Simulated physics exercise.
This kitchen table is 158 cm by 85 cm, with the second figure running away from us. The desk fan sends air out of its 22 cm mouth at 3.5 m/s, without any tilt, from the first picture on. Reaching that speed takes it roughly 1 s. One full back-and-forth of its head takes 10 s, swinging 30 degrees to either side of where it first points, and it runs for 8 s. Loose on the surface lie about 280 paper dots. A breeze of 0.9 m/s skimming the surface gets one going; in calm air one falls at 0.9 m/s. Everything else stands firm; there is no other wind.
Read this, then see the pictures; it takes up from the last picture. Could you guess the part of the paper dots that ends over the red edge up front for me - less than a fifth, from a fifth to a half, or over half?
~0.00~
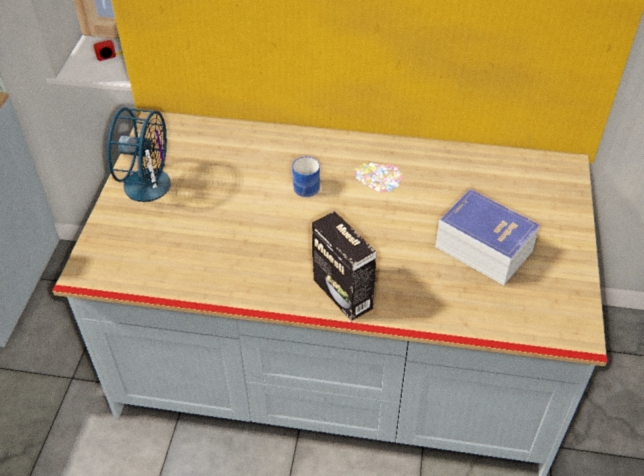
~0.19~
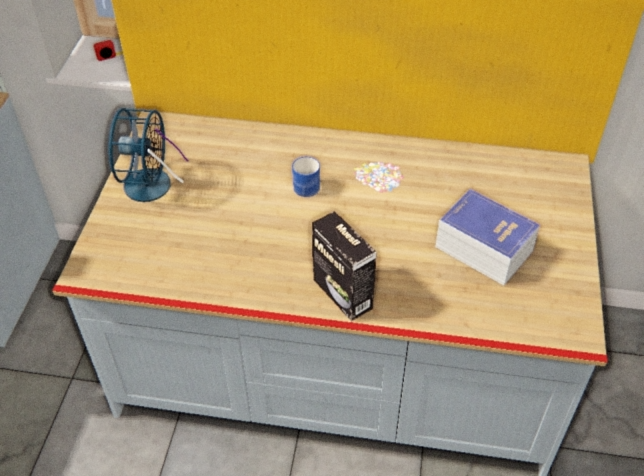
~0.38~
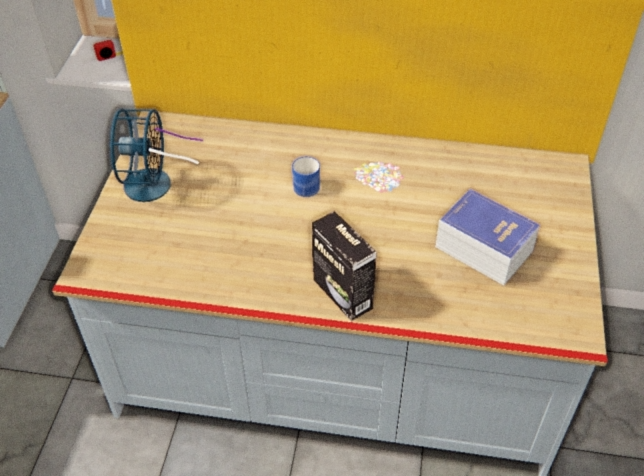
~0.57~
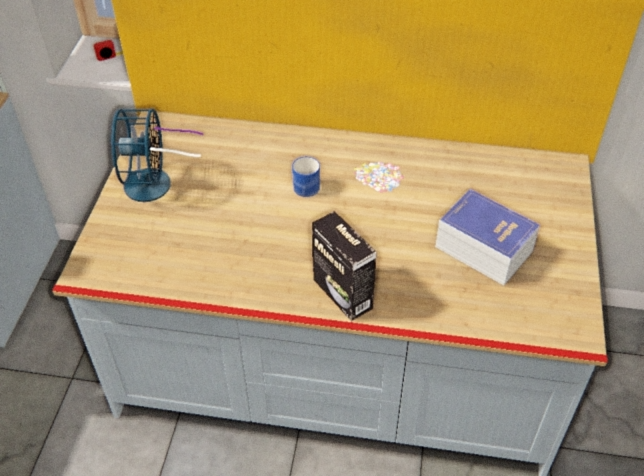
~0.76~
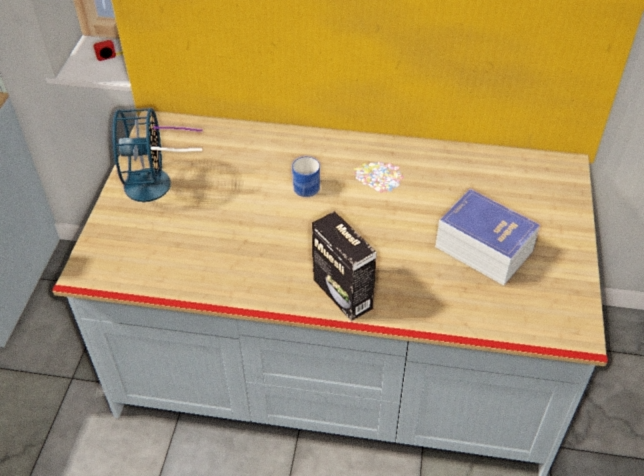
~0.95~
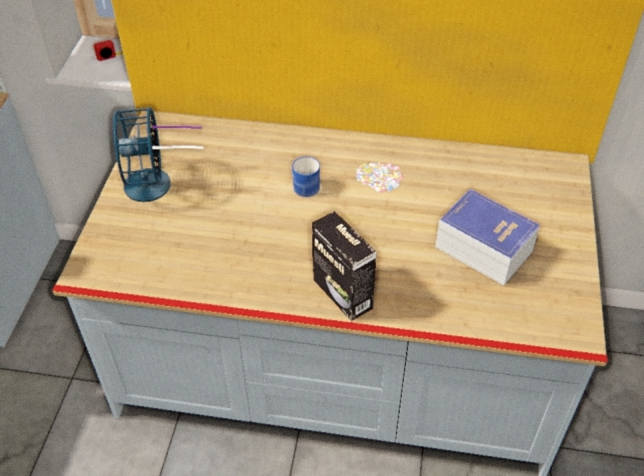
The share there ends up short of a fifth.
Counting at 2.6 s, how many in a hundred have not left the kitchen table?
Estimate: Near 60 percent.
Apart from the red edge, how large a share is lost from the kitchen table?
That works out to near 90 per cent.
After 1.6 s the count stands so, 0 % are over the red edge; the middle of those left on the top is near (409, 196).
After 2.6 s the count stands so, 0 % are over the red edge; the middle of those left on the top is near (492, 204).
After 4.4 s the count stands so, 0 % are over the red edge; the middle of those left on the top is near (458, 220).
After 8.0 s, at the end, 1 % are over the red edge.
